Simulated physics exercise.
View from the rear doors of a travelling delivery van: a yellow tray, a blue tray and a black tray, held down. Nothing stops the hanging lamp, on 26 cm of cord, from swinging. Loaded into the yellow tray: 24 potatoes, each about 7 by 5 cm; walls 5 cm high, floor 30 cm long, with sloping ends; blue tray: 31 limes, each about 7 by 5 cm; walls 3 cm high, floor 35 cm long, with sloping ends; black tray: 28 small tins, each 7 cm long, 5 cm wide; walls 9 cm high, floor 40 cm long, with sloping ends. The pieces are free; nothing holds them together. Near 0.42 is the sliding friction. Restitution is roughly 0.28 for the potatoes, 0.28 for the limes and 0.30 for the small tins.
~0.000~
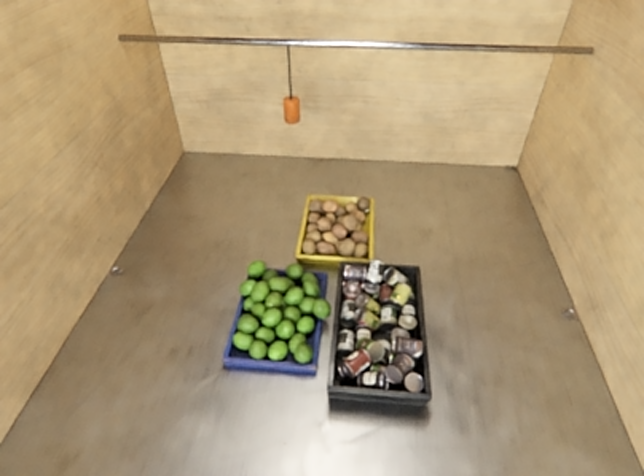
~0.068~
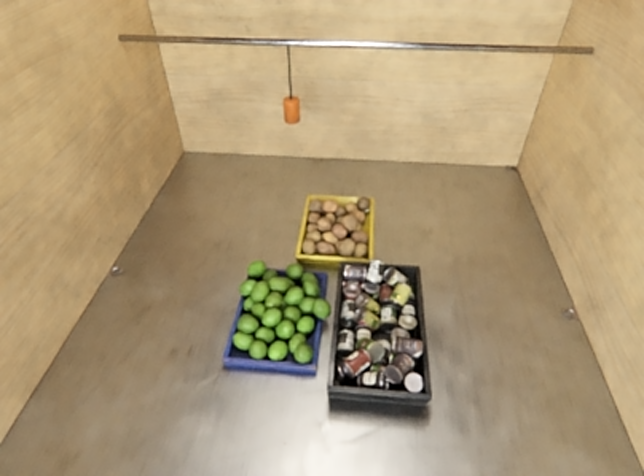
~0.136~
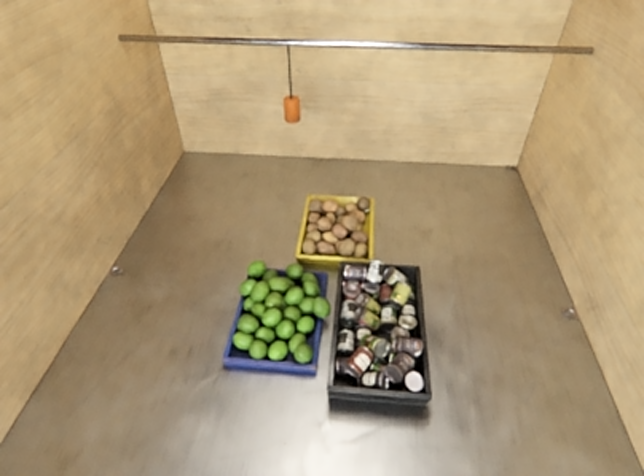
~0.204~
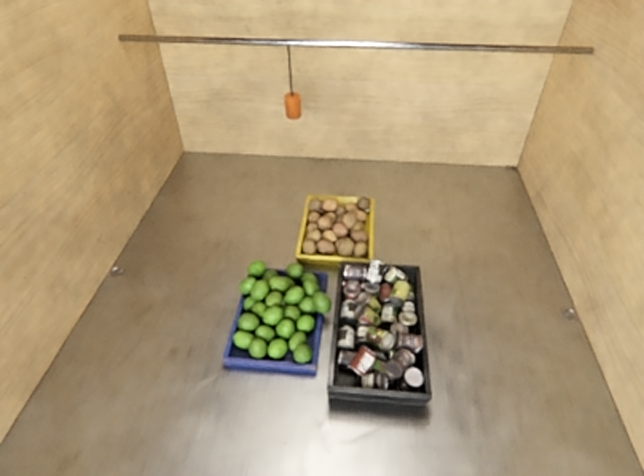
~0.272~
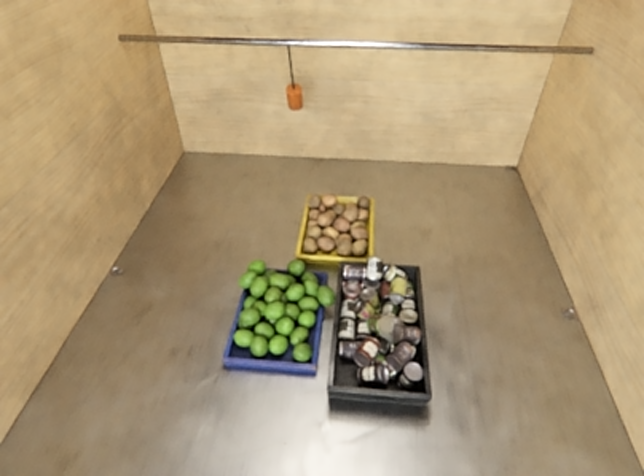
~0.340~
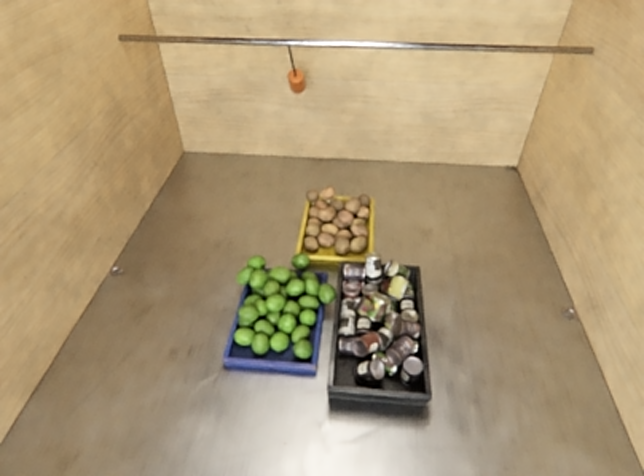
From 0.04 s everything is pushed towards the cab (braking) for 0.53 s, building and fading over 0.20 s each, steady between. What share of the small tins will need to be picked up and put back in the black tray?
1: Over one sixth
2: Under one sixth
The answer is 2.
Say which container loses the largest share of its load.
That would be the blue tray.
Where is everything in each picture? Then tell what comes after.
In the first frame (places track the rim corner closest to us here, unless another is named), black tray (429, 394); yellow tray (by its farthest rim corner) (309, 195); lamp cord 0° off upright; all still inside.
The second frame shows black tray (429, 394); lamp cord 0° off upright.
The third frame shows black tray (429, 394); lamp cord 2° off upright.
The fourth frame shows black tray (429, 394); lamp cord 7° off upright.
The fifth frame shows black tray (429, 394); lamp cord 19° off upright; 1 out, the lowest lime at (326, 296).
The sixth frame shows black tray (429, 394); yellow tray (309, 195); lamp cord 37° off upright; 2 out, the lowest lime at (300, 261).
After 0.47 s, the yellow tray is down by 2 of 24, the blue tray is down by 6 of 31 and the black tray has all 28.
After 0.64 s, the yellow tray is down by 3 of 24, the blue tray is down by 7 of 31 and the black tray has all 28.
After 0.88 s, the yellow tray is down by 3 of 24, the blue tray is down by 8 of 31 and the black tray has all 28.
When it is over (at 1.18 s), the yellow tray is down by 3 of 24, the blue tray is down by 8 of 31 and the black tray has all 28. Asked share, 0 of 28, 0 per cent.
